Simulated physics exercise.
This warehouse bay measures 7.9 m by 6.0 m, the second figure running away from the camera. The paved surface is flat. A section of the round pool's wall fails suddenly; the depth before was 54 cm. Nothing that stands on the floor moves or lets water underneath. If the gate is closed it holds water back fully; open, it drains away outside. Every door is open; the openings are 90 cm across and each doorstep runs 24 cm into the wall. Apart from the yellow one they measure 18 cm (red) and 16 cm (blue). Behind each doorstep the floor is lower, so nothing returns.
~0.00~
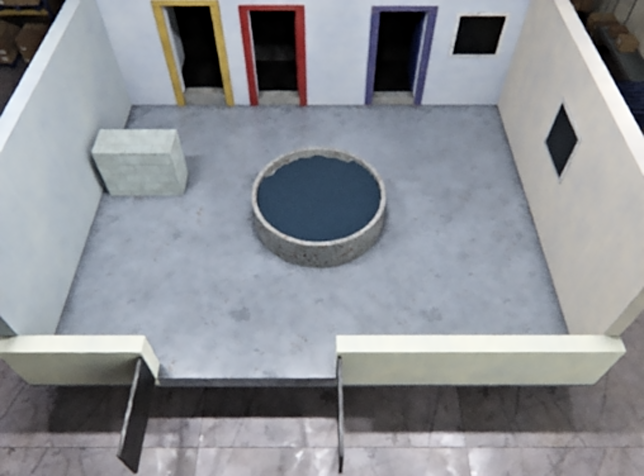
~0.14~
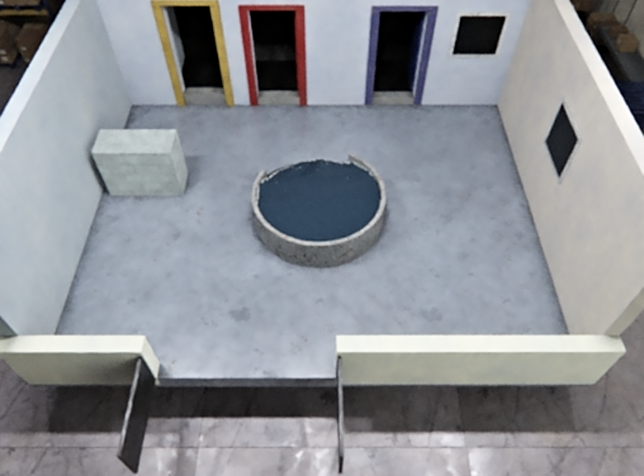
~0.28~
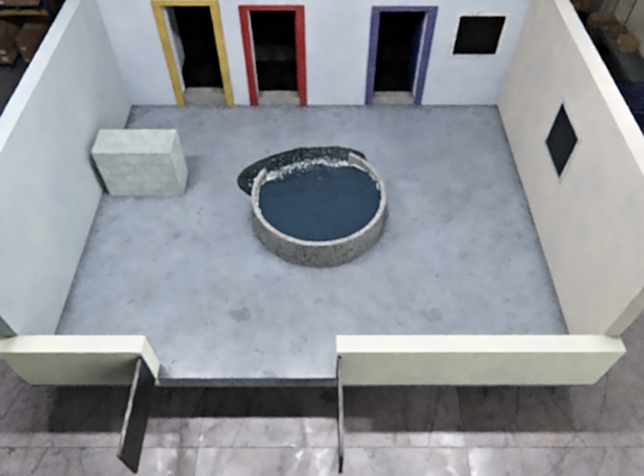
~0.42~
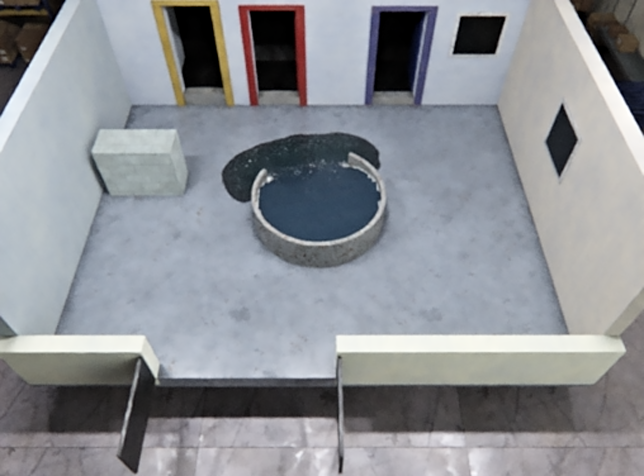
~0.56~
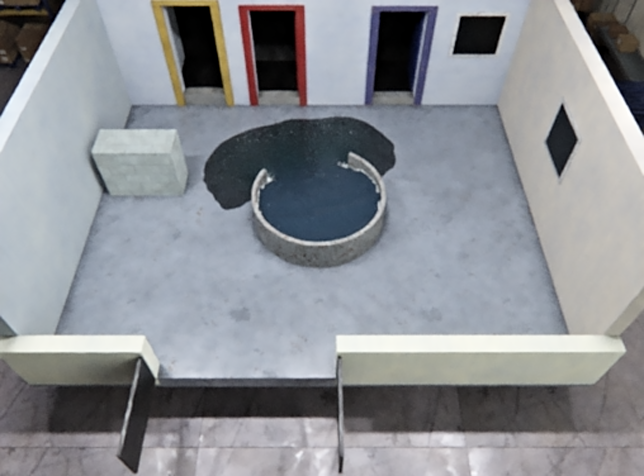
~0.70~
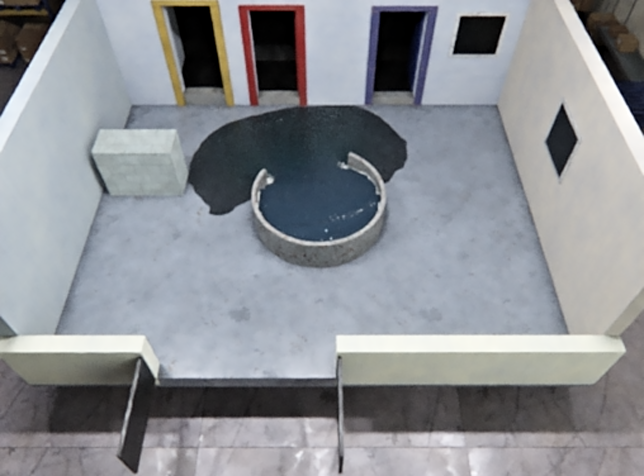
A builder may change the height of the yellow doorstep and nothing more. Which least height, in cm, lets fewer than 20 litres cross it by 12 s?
At least 11.5 cm or so.
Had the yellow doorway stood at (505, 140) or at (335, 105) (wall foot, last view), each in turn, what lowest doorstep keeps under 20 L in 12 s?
About 8.5 and 20 cm.
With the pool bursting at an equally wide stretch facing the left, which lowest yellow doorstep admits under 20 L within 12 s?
About 10.5 cm.
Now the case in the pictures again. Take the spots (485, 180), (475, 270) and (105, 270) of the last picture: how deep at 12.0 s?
About 5, 3 and 2 cm.
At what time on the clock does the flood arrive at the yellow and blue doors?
Arrival: Yellow 1.0 s, blue 1.0 s.
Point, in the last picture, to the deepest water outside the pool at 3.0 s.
Around (132, 106).
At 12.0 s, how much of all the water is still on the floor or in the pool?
Roughly 94 in a hundred.
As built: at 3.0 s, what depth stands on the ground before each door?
Depths in cm: Red 21, yellow 14, blue 11.
After 1.4 s water covers 25 % of the floor, deepest (30 cm) near (283, 106); 15 cm at the yellow door, 0 litres in over its 27 cm doorstep.
After 3.0 s water covers 35 % of the floor, deepest (30 cm) near (132, 106); 14 cm at the yellow door, 0 litres in over its 27 cm doorstep.
After 12.0 s water covers 95 % of the floor, deepest (8 cm) near (532, 362); 5 cm at the yellow door, 0 litres in over its 27 cm doorstep.
At the yellow door as built, the water arrived by 1.0 s and peaked near 19 cm at 2.0 s.
Run again over the same 12 s with other heights there, 40 litres in over 9.5 cm, 12 litres over 13 cm. The limit of 20 litres is kept from about 11.5 cm up.
